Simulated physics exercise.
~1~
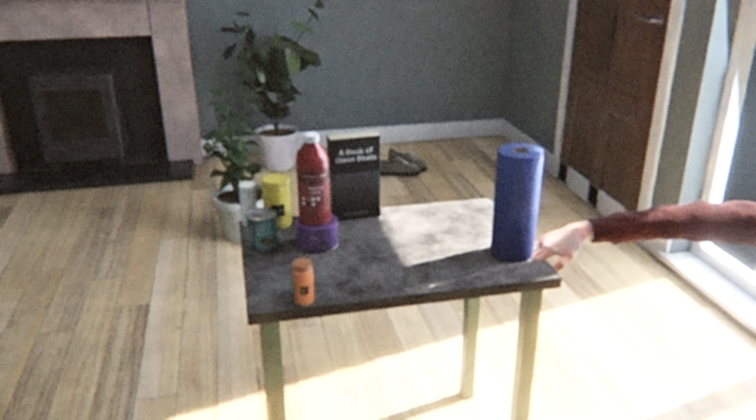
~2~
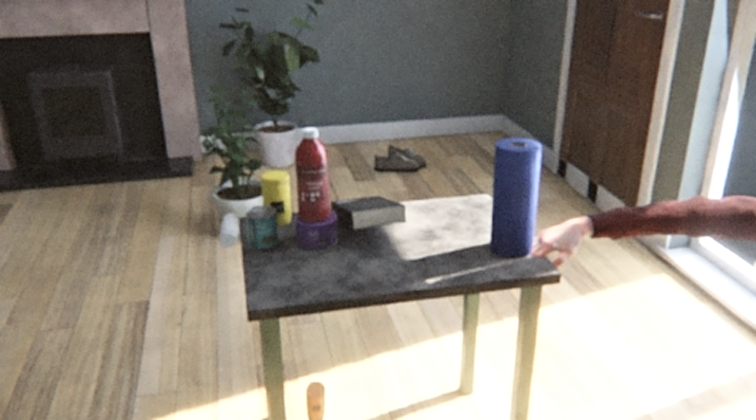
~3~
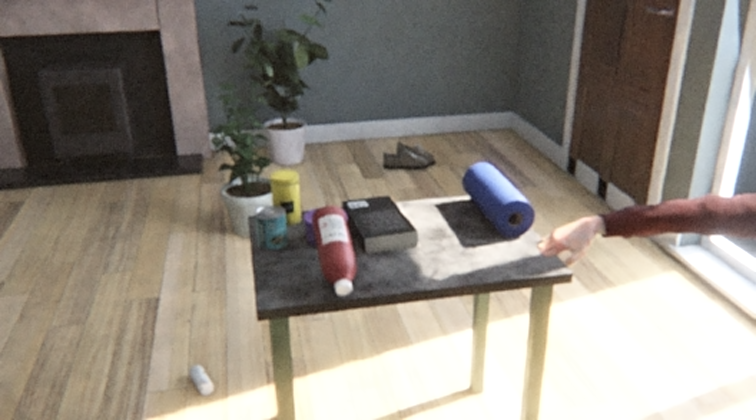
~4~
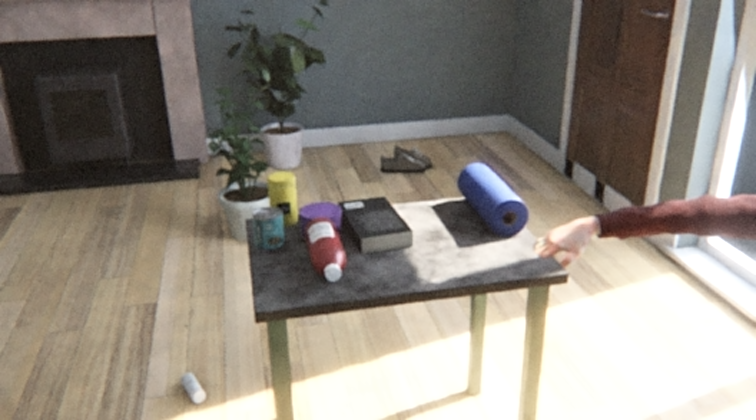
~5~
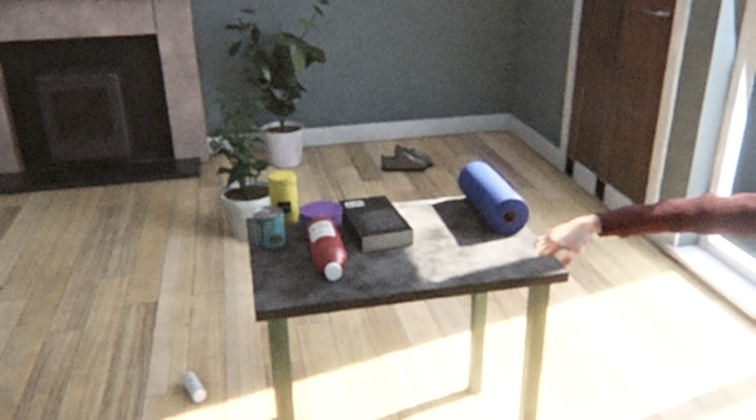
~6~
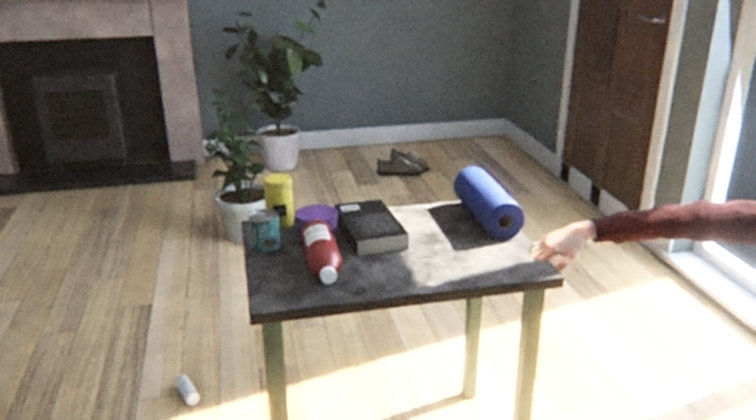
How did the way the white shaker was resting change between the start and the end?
At the start the white shaker was standing upright on the table, and by the end it was lying on its side on the floor.
